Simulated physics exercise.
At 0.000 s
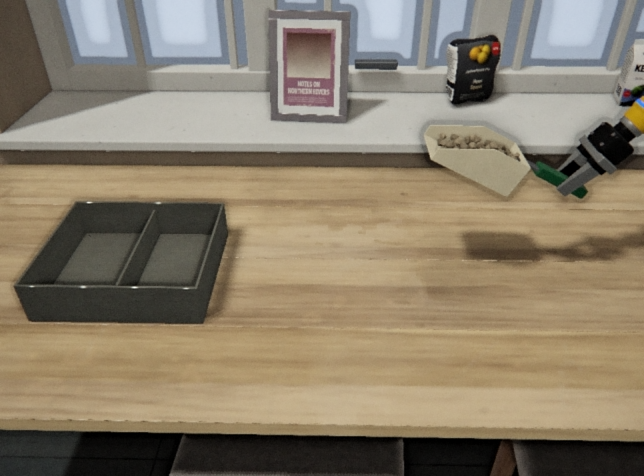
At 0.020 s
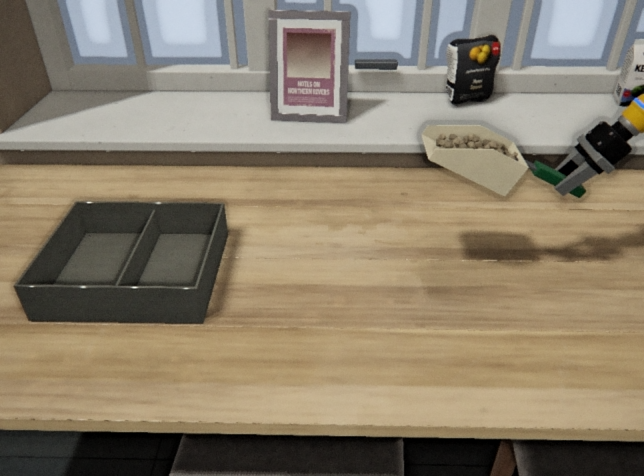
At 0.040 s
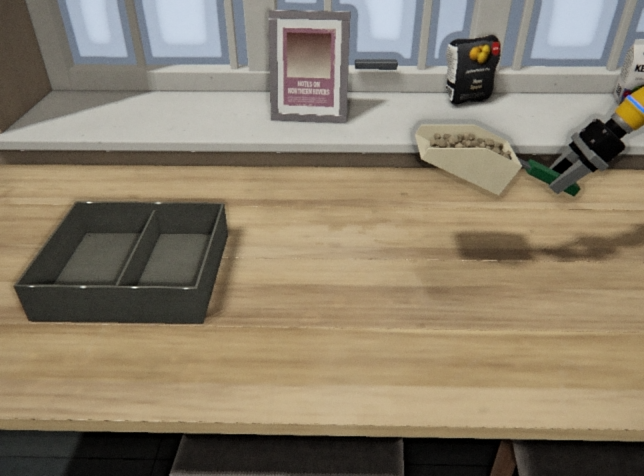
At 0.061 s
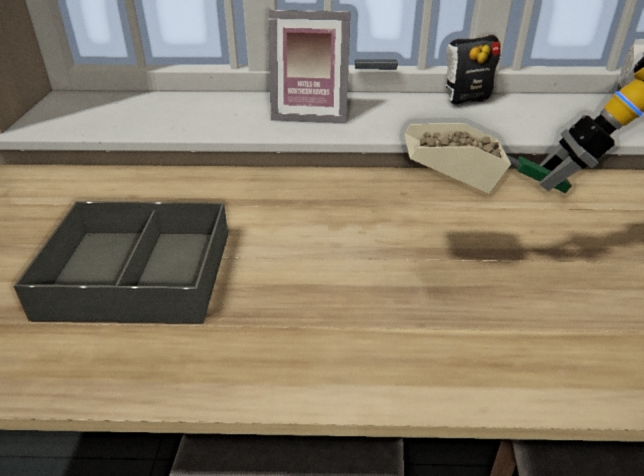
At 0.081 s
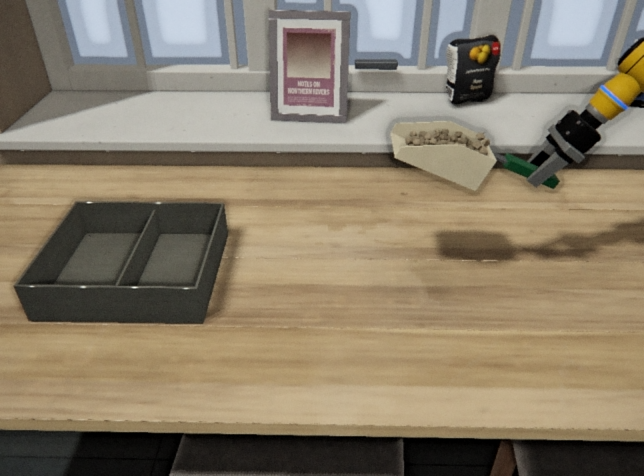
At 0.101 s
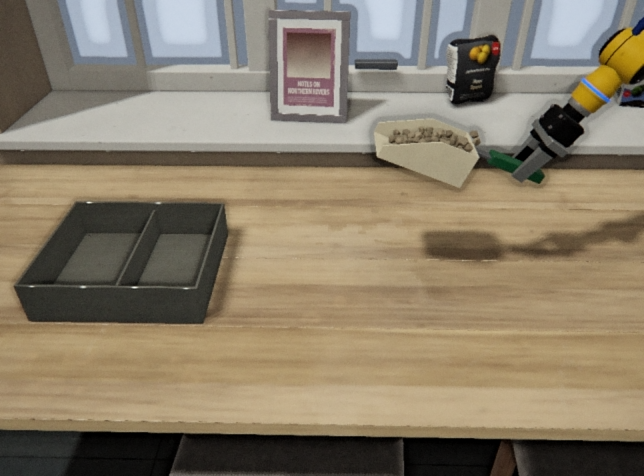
A yellow and black robot arm at the right grips the green handle of a cream scoop heaped with small brownish pebbles, seen from a raised, fixed view over a wooden table. A dark grey divided tray sits empty at the left, with a framed print and a black packet on the pale windowsill behind. The arm carries the scoop slowly leftward, its tilt easing slightly, while its shadow slides along the tabletop.
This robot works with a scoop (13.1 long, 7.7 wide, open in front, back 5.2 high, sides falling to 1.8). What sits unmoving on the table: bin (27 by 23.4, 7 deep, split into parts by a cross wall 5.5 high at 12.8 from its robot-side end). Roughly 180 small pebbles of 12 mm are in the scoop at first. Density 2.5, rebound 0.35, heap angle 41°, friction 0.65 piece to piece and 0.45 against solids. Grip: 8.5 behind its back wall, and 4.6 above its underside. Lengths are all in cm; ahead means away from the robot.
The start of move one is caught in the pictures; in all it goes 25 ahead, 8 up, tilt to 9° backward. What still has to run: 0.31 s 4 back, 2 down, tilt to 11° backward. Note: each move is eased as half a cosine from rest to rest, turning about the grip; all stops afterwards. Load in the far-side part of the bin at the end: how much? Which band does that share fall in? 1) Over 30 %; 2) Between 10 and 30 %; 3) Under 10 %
3, under 10 %.
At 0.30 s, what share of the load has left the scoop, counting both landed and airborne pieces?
About 10 in a hundred parts are out by then.
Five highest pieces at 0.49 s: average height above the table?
28 cm, roughly.
By 0.30 s, tilted 9° backward, highest piece 30 above the table; 160 on the scoop, 15 in flight or on a rim.
By 0.49 s, tilted 11° backward, highest piece 28 above the table; 93 on the scoop, 26 in the robot-side part, 2 on the table or floor, 1 in the far-side part, 53 in flight or on a rim.
By 0.79 s, tilted 11° backward, highest piece 27 above the table; 90 on the scoop, 52 in the robot-side part, 30 on the table or floor, 1 in the far-side part, 2 in flight or on a rim.
By 1.84 s, tilted 11° backward, highest piece 27 above the table; 90 on the scoop, 52 in the robot-side part, 32 on the table or floor, 1 in the far-side part.
Final count, 90 on the scoop, 52 in the robot-side part, 32 on the table or floor, 1 in the far-side part. That is 1 % in the far-side part of the bin.
